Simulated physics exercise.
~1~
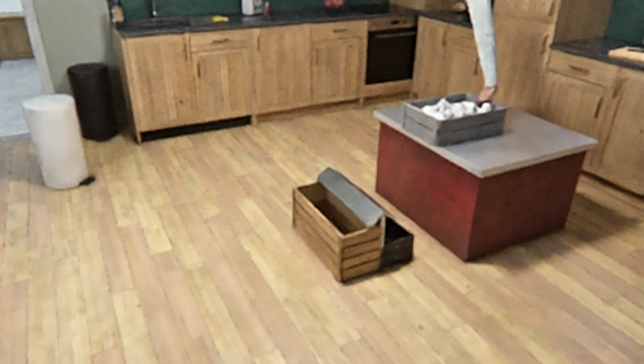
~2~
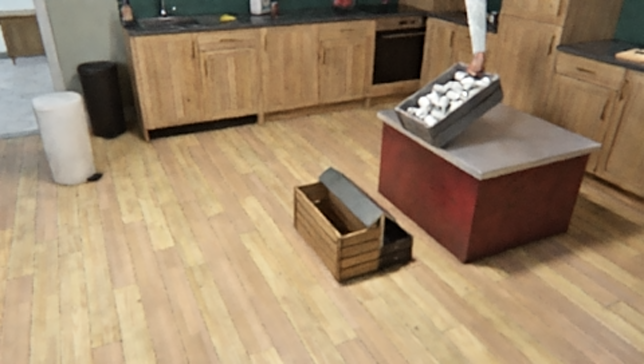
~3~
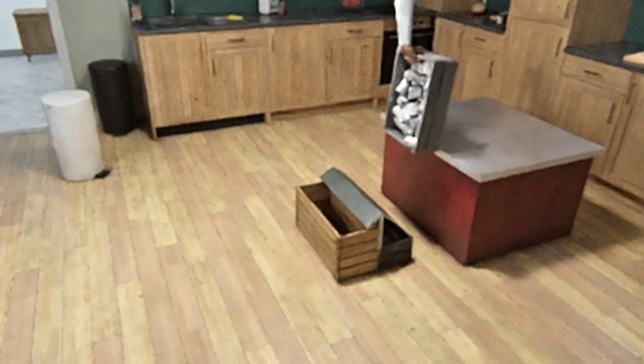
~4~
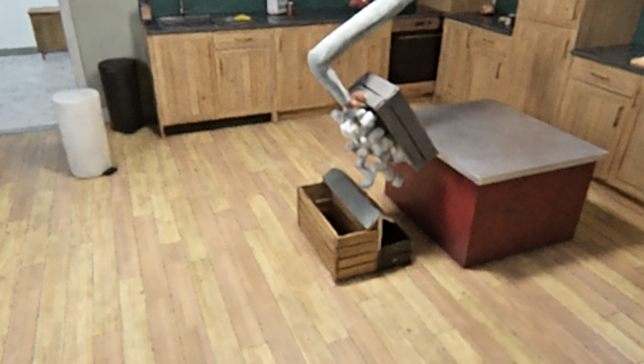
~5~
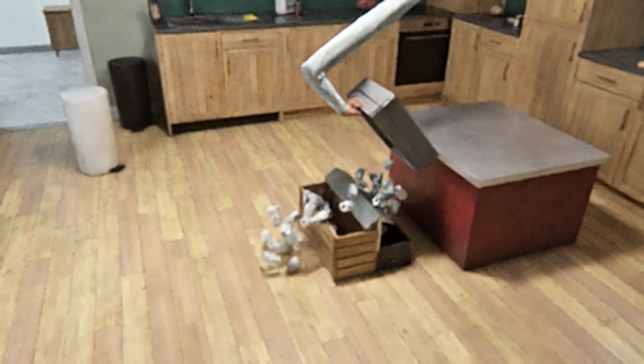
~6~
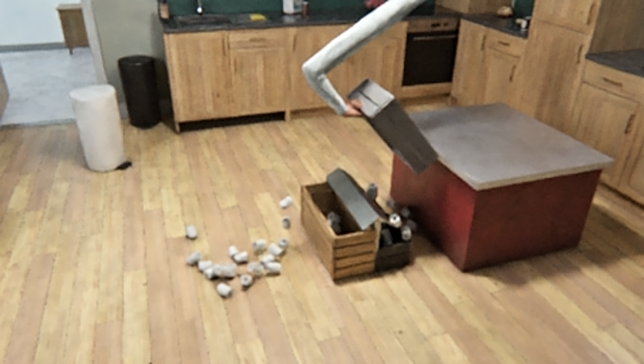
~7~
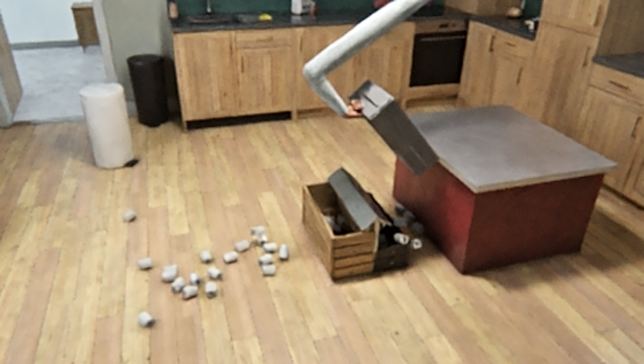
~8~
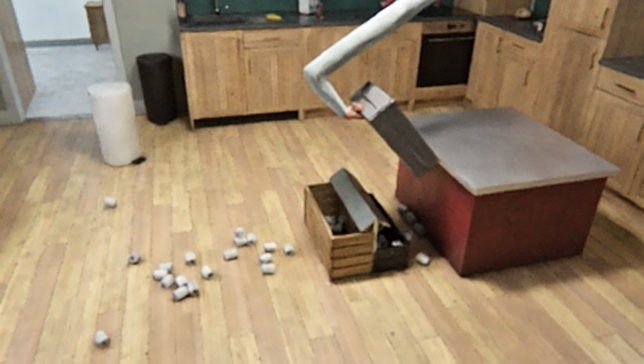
In a kitchen, a pale robotic arm lifted a grey crate off a red island and tipped it, spilling small white rolls over two boxes below; some landed inside, but many scattered across the wooden floor to the left.
